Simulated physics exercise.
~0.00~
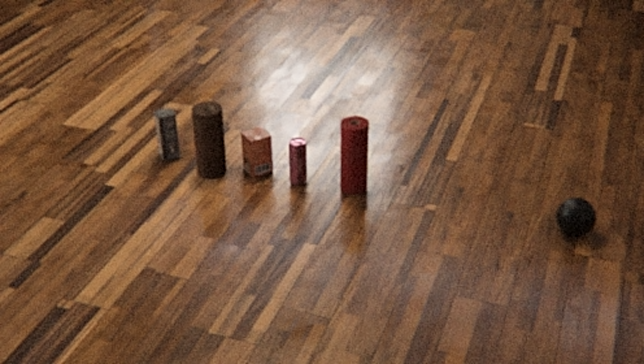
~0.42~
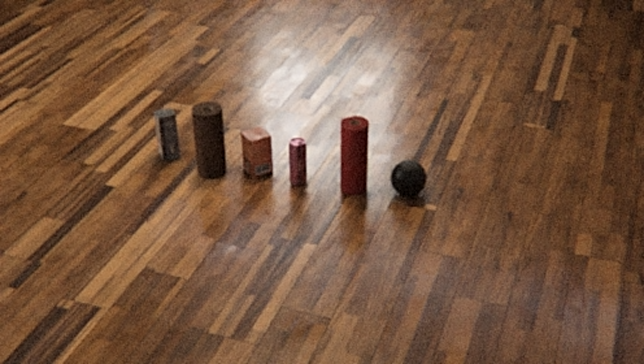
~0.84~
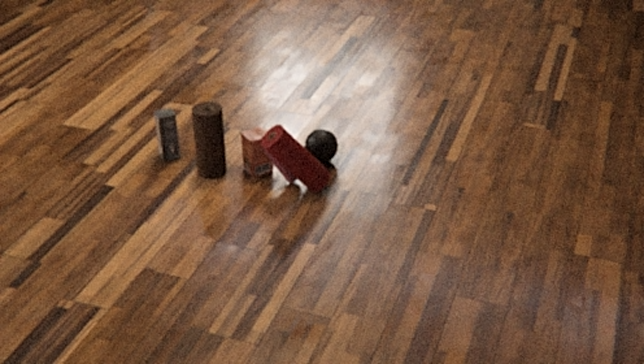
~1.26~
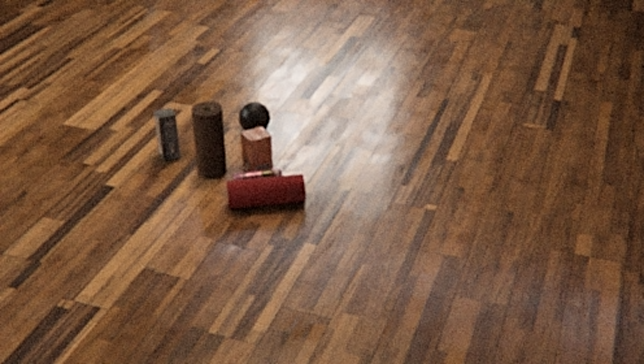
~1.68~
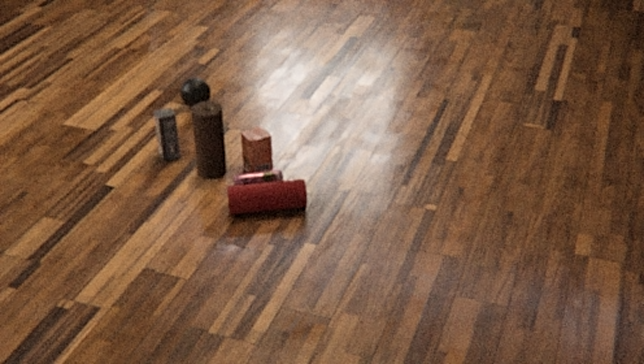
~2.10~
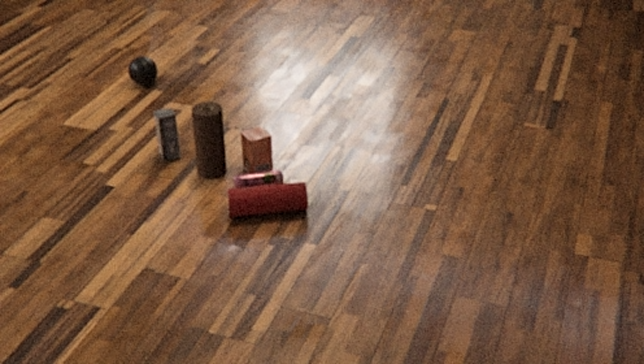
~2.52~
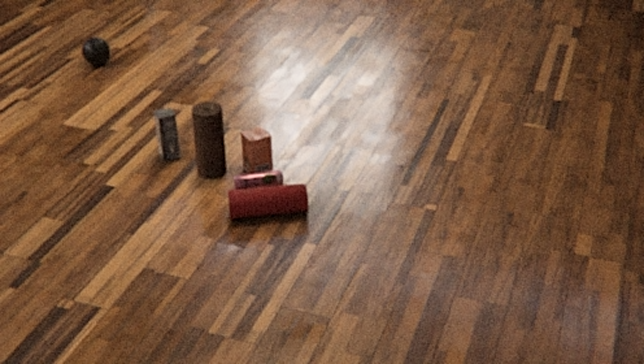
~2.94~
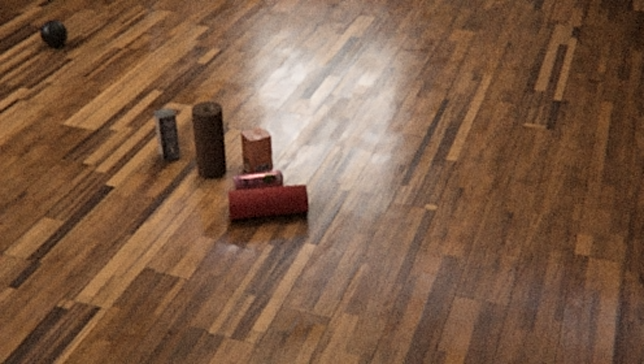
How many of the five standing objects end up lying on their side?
Two of them end up on their side, the red roll and the pink can.
